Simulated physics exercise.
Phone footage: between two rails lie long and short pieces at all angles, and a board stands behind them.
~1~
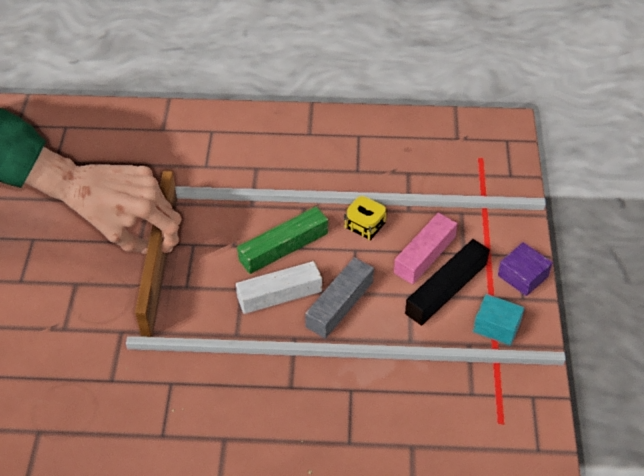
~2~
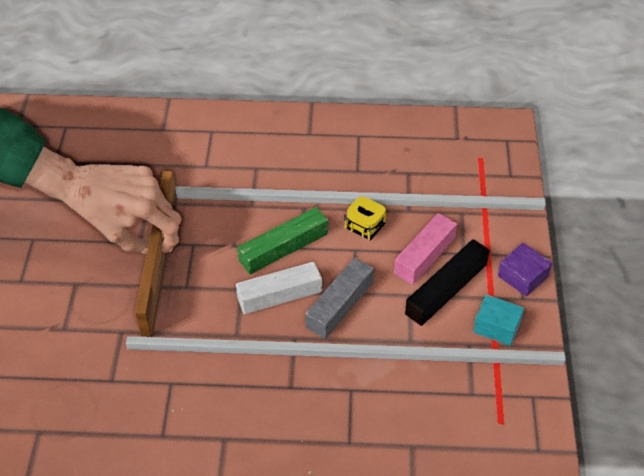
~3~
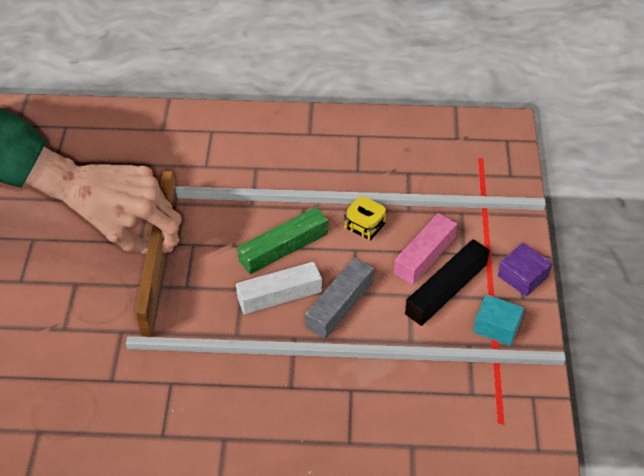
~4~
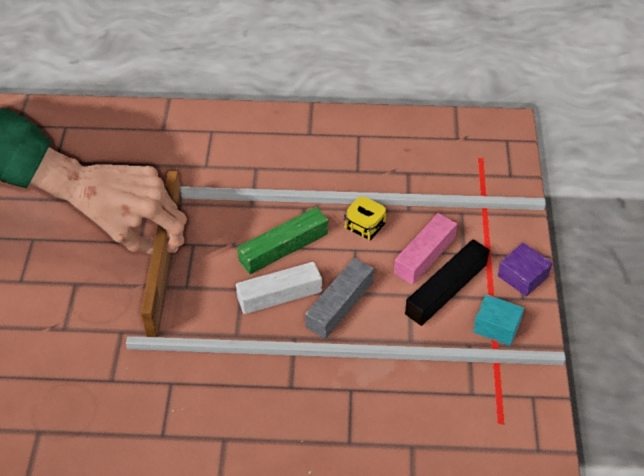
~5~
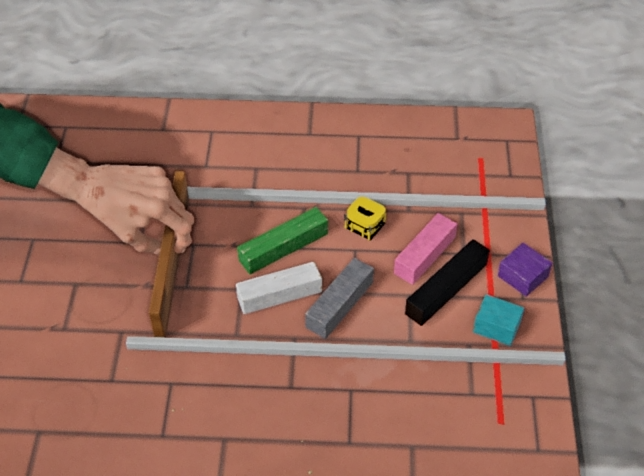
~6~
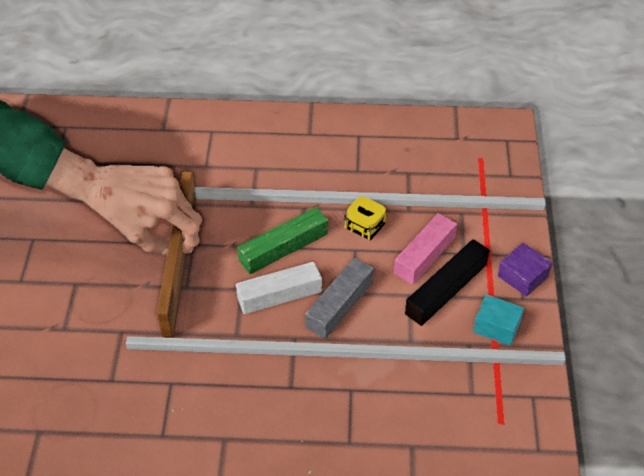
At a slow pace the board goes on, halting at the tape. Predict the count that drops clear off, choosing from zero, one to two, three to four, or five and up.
The count that comes down will most likely be three, maybe four.
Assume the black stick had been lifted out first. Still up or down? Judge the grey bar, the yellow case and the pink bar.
The grey bar is kept, the yellow case does not fall, the pink bar comes down.
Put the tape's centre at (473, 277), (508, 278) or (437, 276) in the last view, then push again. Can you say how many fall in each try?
Per try in turn: 2, 4, 1.
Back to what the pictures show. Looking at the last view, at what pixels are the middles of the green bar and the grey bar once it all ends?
Green bar at (499, 237), grey bar at (529, 313).
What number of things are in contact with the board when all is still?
In total, 3.
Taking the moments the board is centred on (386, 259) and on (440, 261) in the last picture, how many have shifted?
Moved so far: 6, then 8.
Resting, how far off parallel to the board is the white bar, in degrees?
Around 30 degrees.
Early on, none off yet; purple block at rest near (525, 269); turquoise block at rest near (498, 320); black stick at rest near (448, 282).
Finally, the number that fall off is three or four; lost, pink bar, black stick, turquoise block and purple block.
